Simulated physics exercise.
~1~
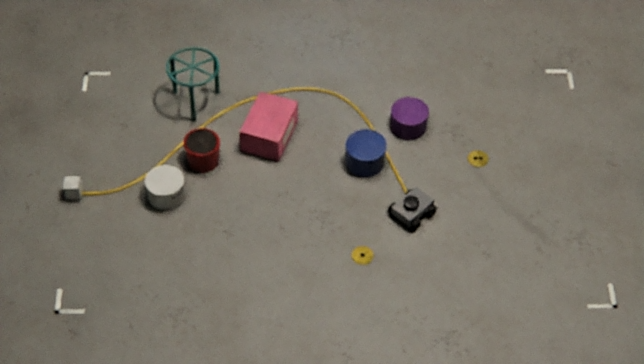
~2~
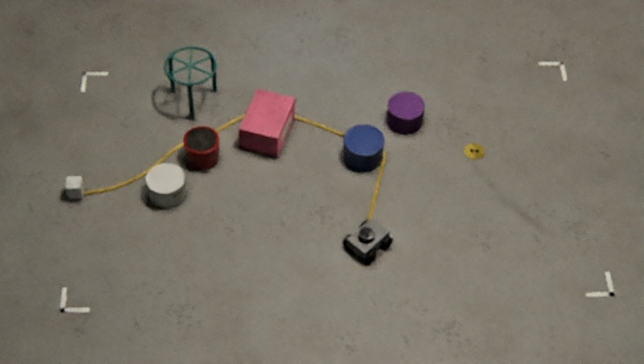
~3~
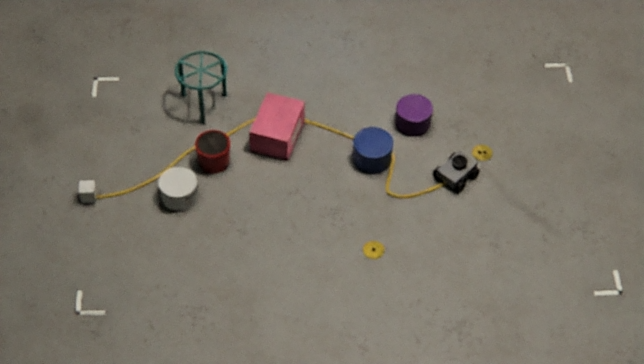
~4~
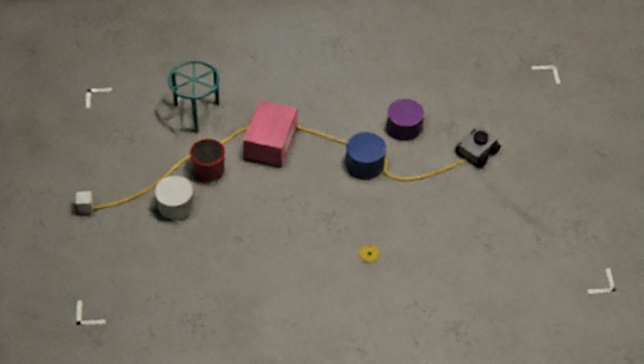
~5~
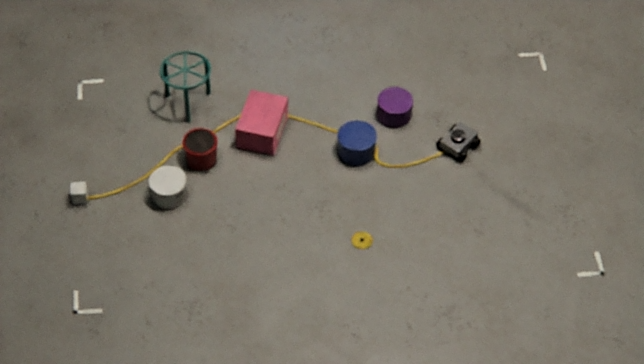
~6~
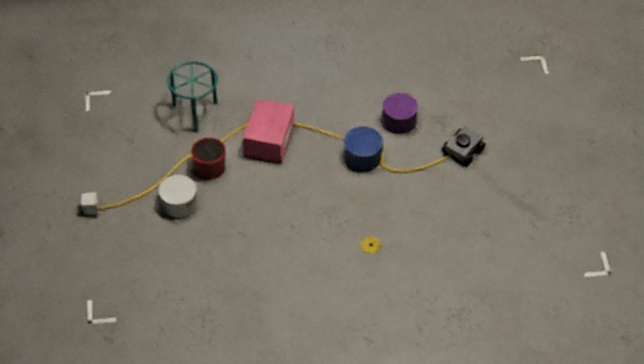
Small cart towing a yellow lead down to one yellow mark, then right and up to another, the lead bending round the blue bucket and staying attached.
